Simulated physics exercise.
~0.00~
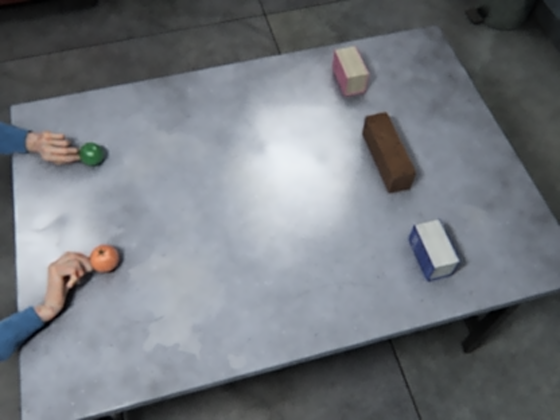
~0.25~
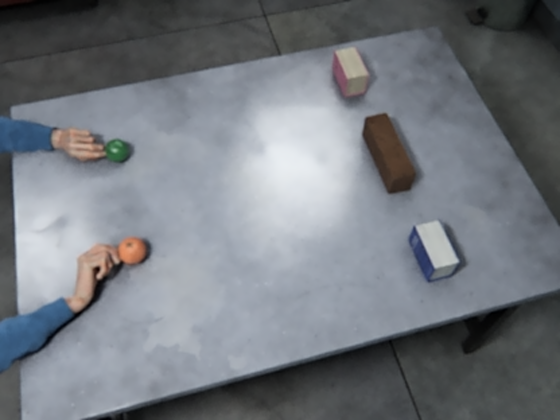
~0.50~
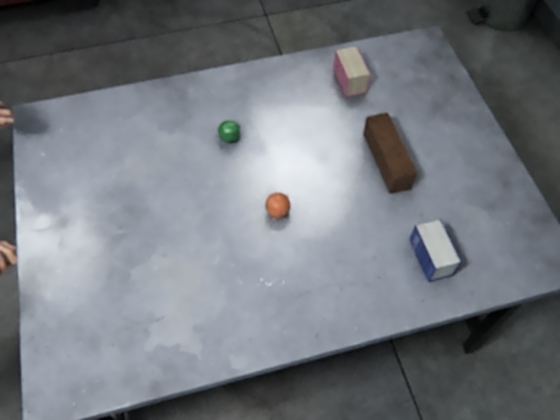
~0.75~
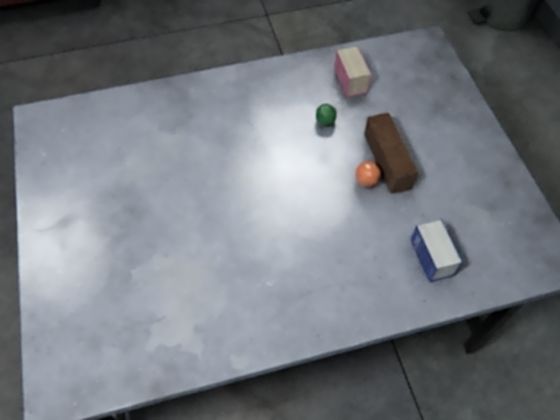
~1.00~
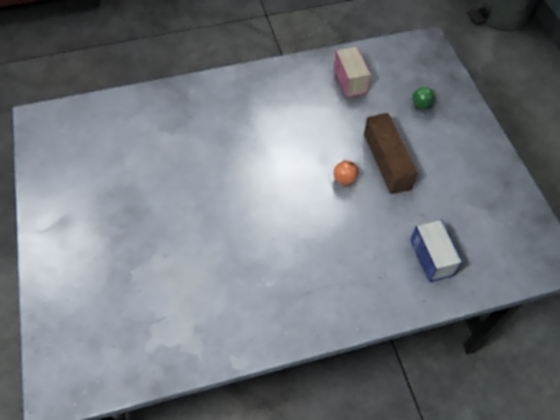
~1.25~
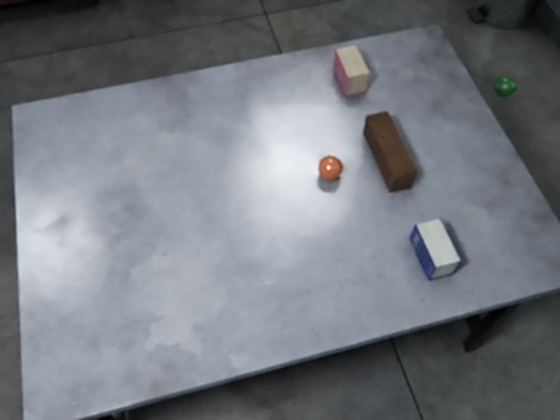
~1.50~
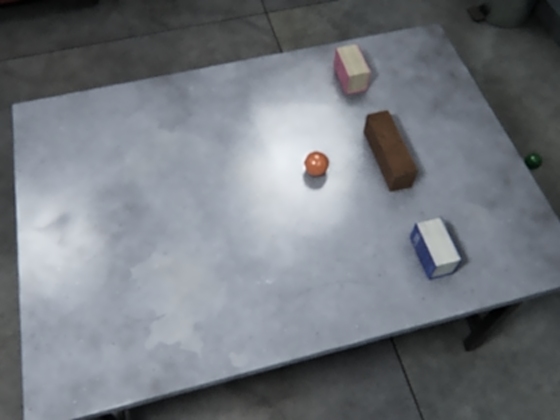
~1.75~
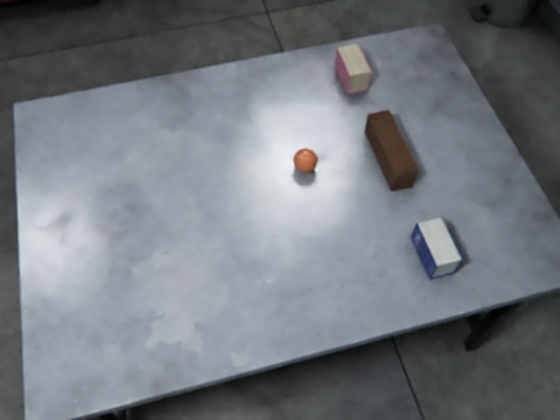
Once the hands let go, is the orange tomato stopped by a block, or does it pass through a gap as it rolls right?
The orange tomato is stopped by the brown block and rolls back to the left. The green apple is the one that passes through its gap.
